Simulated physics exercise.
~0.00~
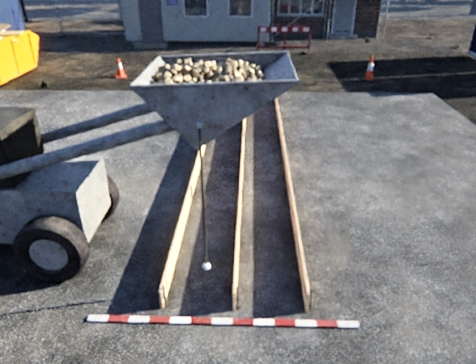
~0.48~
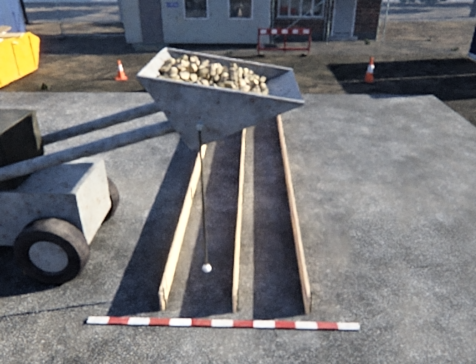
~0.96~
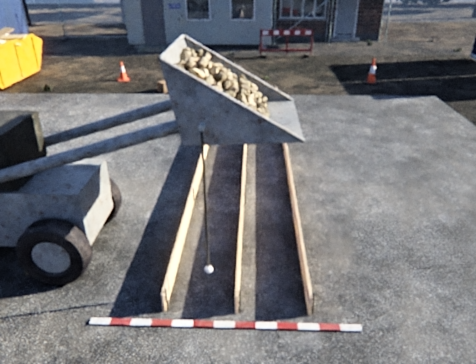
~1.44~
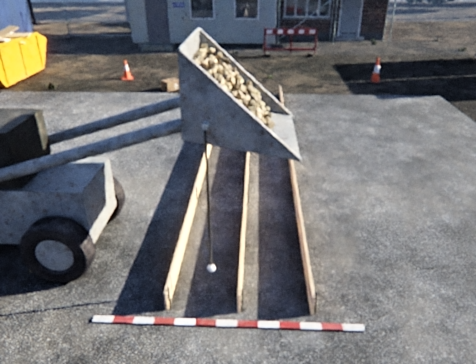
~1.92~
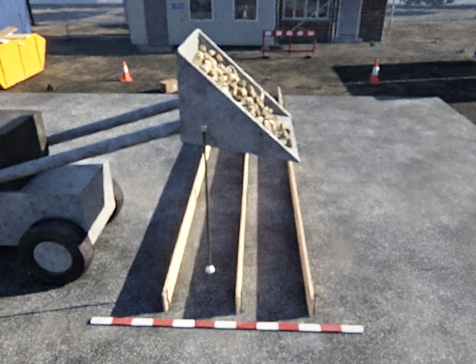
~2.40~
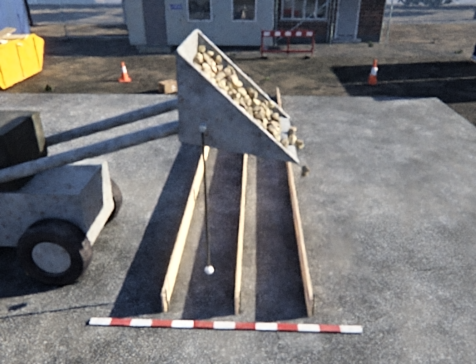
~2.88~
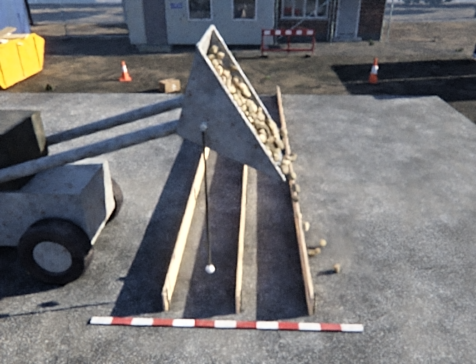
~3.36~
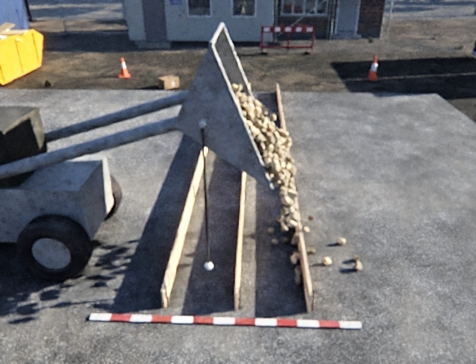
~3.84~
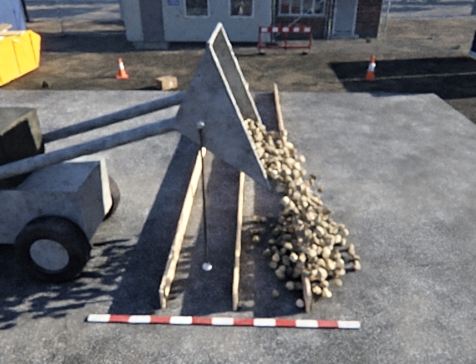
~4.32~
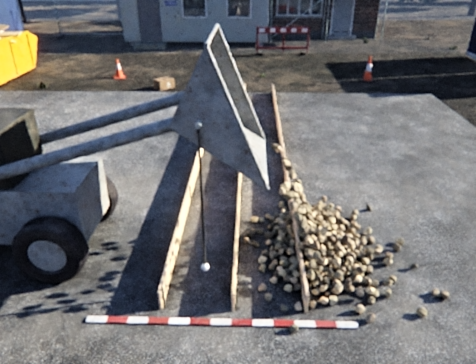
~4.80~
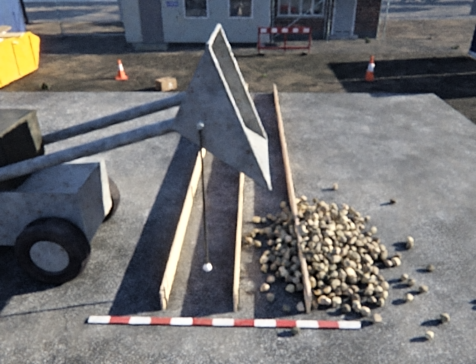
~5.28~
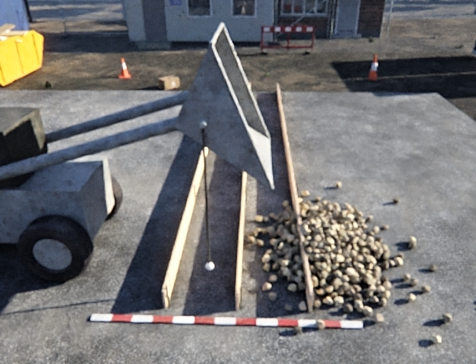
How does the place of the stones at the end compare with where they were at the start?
At the start the stones are piled in the raised bucket. By the end they lie lower and further right, heaped on the ground on both sides of the right-hand plank, with most of them beyond it.
